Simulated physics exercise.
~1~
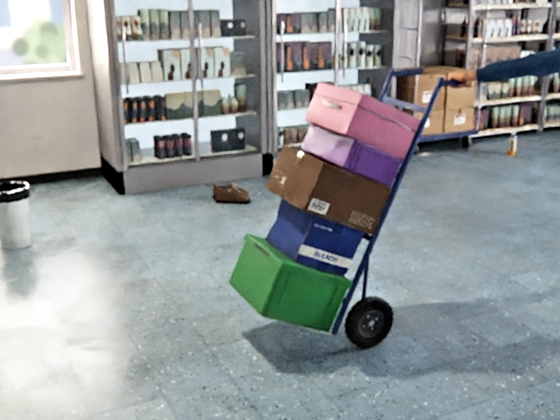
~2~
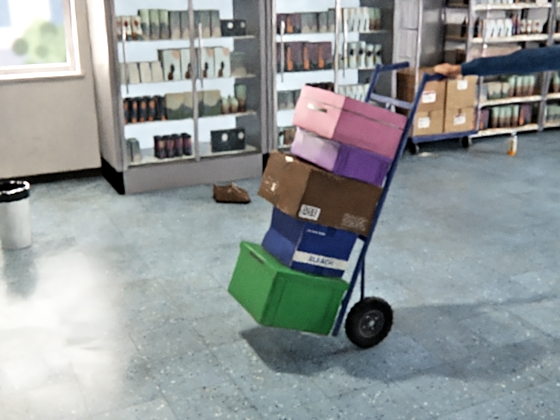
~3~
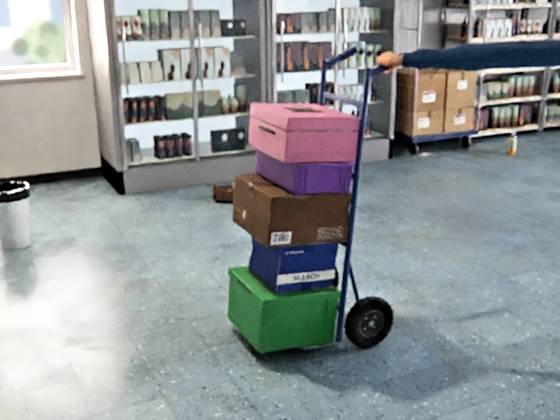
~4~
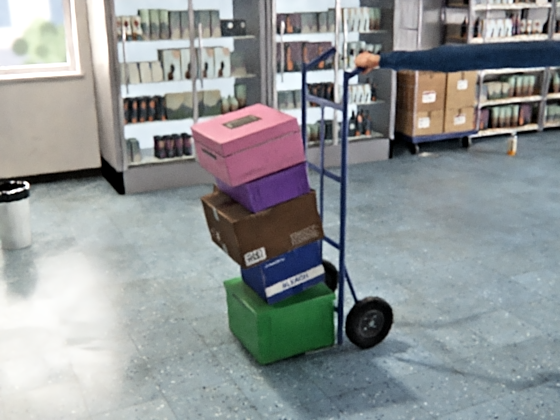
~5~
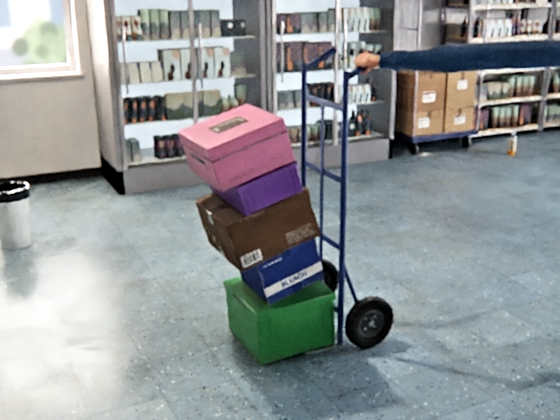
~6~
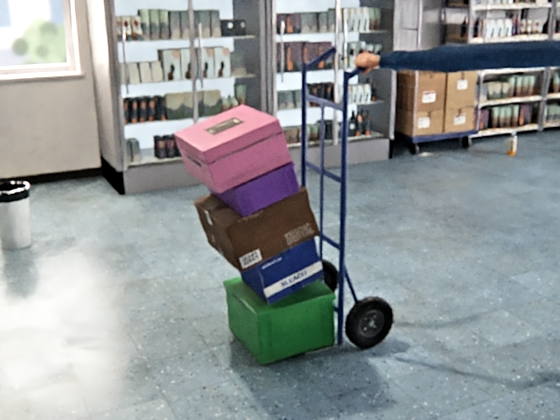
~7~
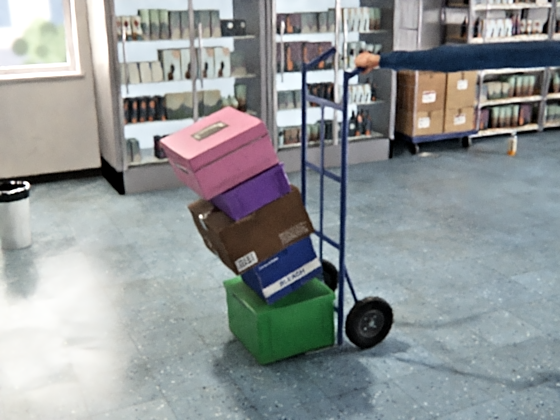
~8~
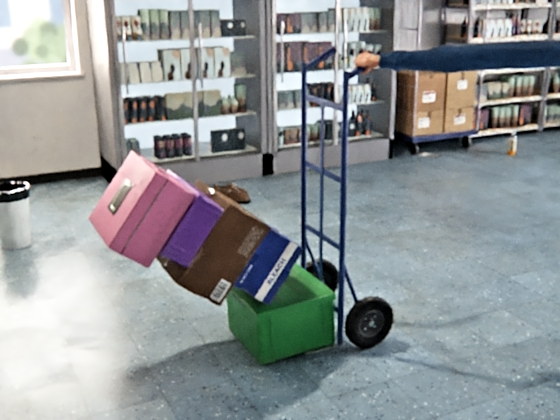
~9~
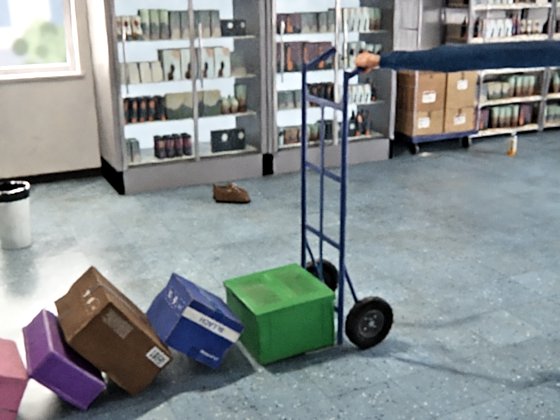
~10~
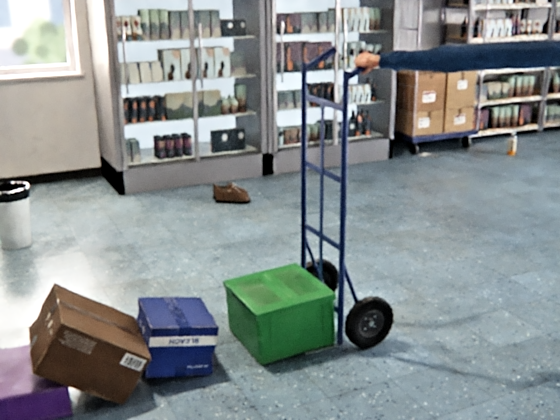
An outstretched arm swung a blue hand truck stacked with five colorful boxes upright, and the upper four leaned left, toppled off and tumbled across the shop floor, leaving only the green one sitting upright at the base of the truck.
